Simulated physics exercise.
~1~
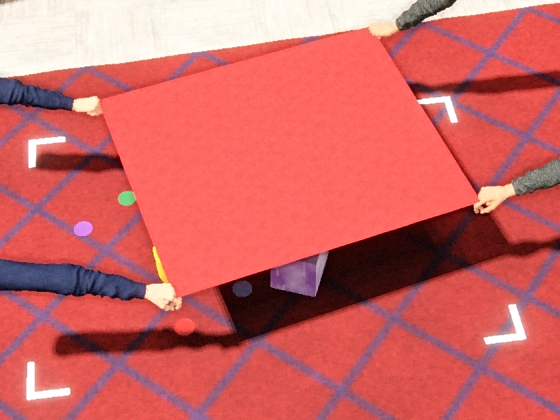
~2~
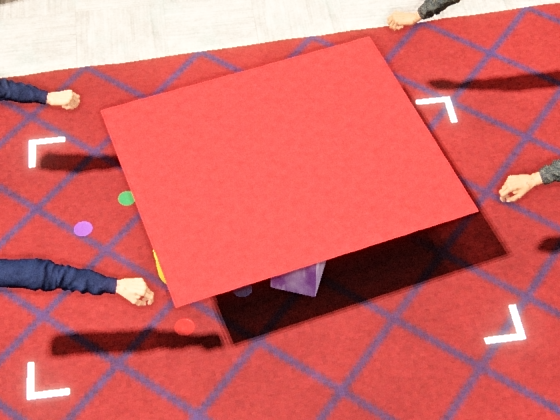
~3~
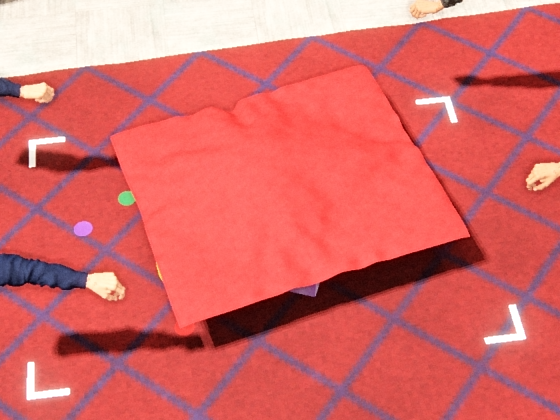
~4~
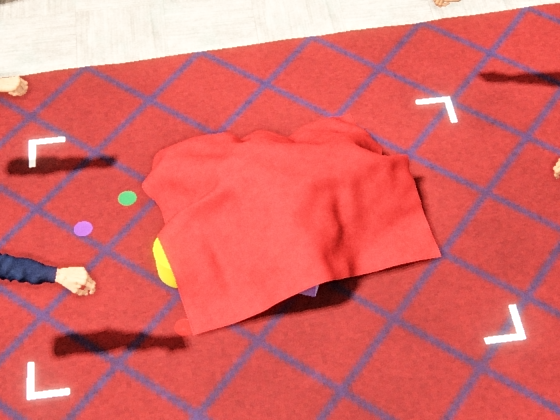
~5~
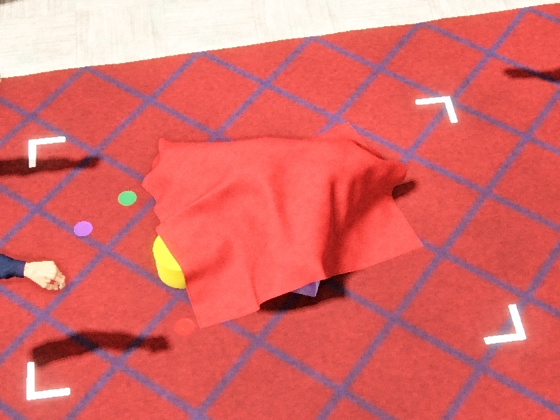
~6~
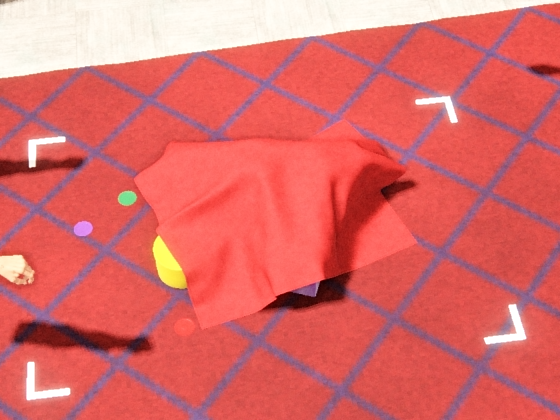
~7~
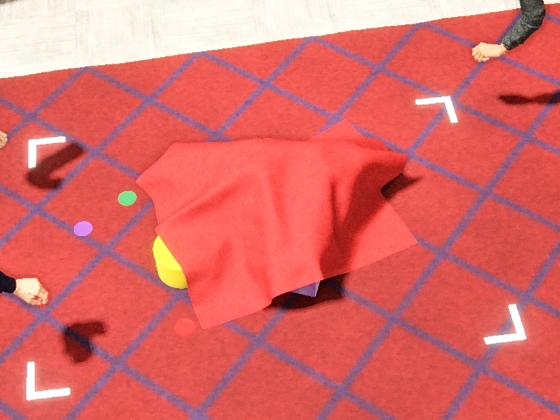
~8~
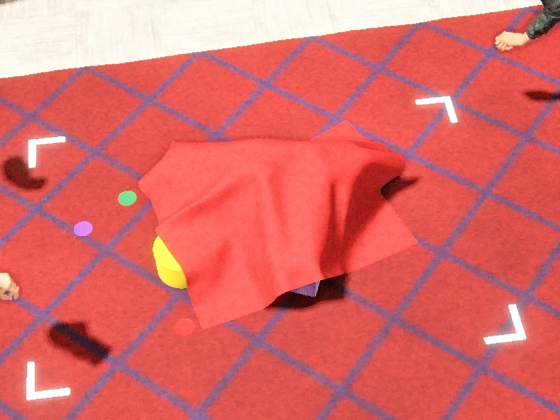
A red blanket held flat by several hands was let go and dropped over a purple crate and a yellow bucket, crumpling into a draped heap that left part of the bucket poking out, with green, purple and red discs still uncovered.
